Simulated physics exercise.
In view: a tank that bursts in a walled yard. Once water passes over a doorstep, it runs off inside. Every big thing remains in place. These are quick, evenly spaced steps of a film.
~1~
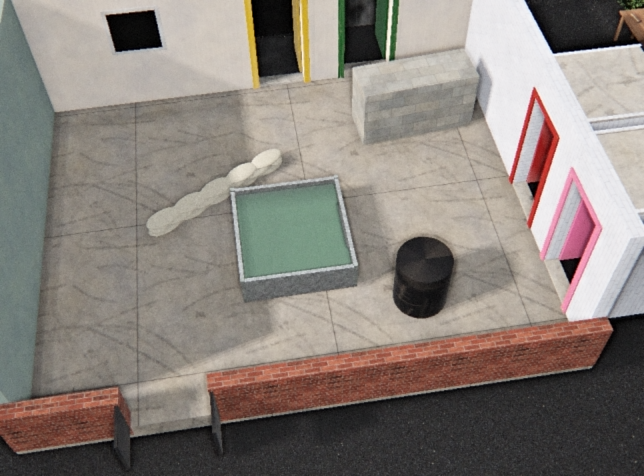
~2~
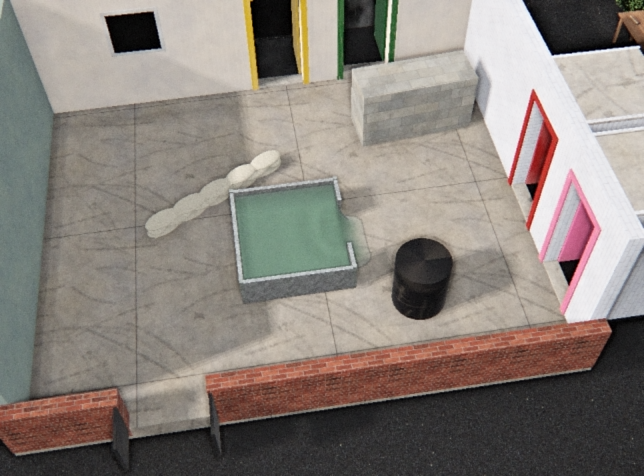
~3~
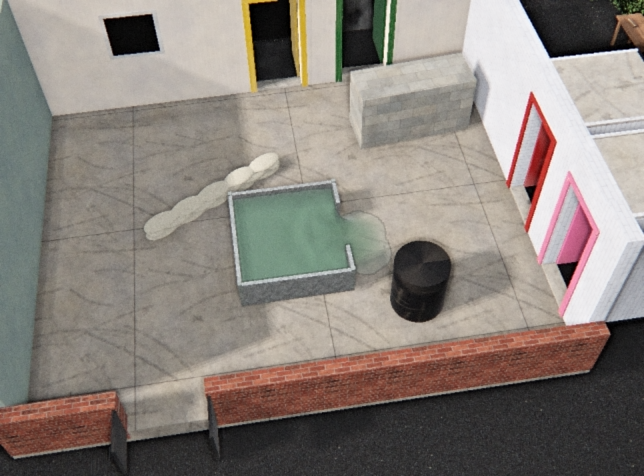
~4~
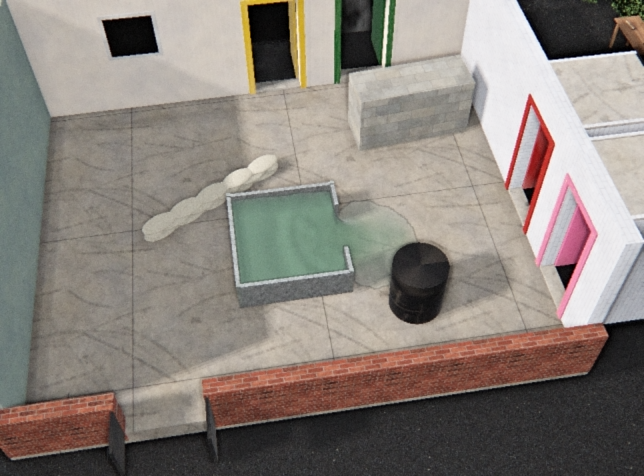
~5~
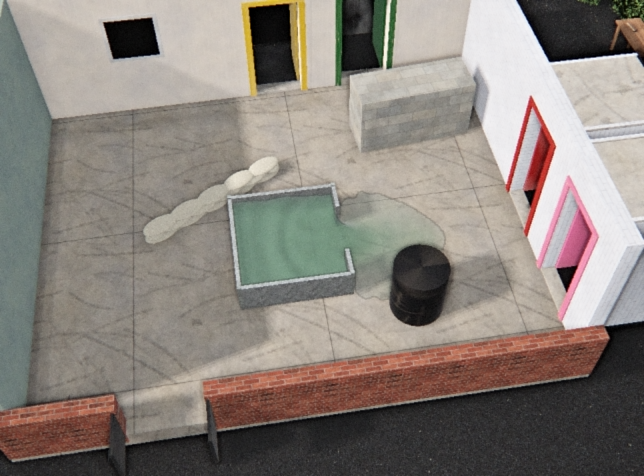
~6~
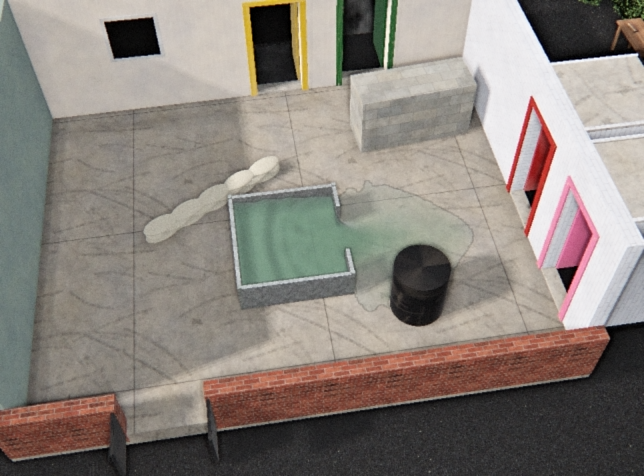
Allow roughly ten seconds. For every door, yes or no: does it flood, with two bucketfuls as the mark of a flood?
Yellow door: No, red door: Yes, pink door: Yes, green door: No.
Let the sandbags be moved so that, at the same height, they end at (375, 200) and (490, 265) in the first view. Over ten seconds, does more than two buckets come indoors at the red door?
As for the red door, it remains within bounds.
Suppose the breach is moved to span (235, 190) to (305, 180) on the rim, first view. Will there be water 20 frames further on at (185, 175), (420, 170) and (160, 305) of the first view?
In turn: Untouched, then inundated, then inundated.
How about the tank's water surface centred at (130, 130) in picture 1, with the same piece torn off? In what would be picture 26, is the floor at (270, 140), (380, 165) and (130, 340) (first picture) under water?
Check in sequence: Soaked through, soaked through, still parched.
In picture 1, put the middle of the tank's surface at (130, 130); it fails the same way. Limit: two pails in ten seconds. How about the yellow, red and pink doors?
Well, the yellow one tops the limit, then the red one comes in lower, then the pink one comes in lower.
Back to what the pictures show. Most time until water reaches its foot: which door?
Result: The yellow one.
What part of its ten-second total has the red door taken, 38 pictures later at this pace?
About 95 per cent.
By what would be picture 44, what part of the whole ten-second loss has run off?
About 85 per cent.
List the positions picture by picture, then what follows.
In the first picture, the open tank at (292, 229) is whole and still.
In the second picture, water pours out at (342, 235) and has run to (362, 263).
In the third picture, water pours out at (341, 239) and has run to (385, 259).
In the fourth picture, water pours out at (339, 241) and has run to a hidden place.
In the fifth picture, the front is at a hidden place, out from the gap at (340, 242).
In the sixth picture, the front is at (468, 237), out from the gap at (341, 242).
A moment on, water covers 15 % of the floor; the yellow door not reached, the red door under two buckets in, the pink door not reached, the green door not reached.
Next, water covers 20 % of the floor; the yellow door not reached, the red door over two buckets in, the pink door under two buckets in, the green door not reached.
Then, water covers 25 % of the floor; the yellow door not reached, the red door far over two buckets in, the pink door over two buckets in, the green door not reached.
Later, water covers 35 % of the floor; the yellow door not reached, the red door far over two buckets in, the pink door far over two buckets in, the green door wet at the sill, nothing in.
In the end, water covers 55 % of the floor; the yellow door wet at the sill, nothing in, the red door far over two buckets in, the pink door far over two buckets in, the green door wet at the sill, nothing in.
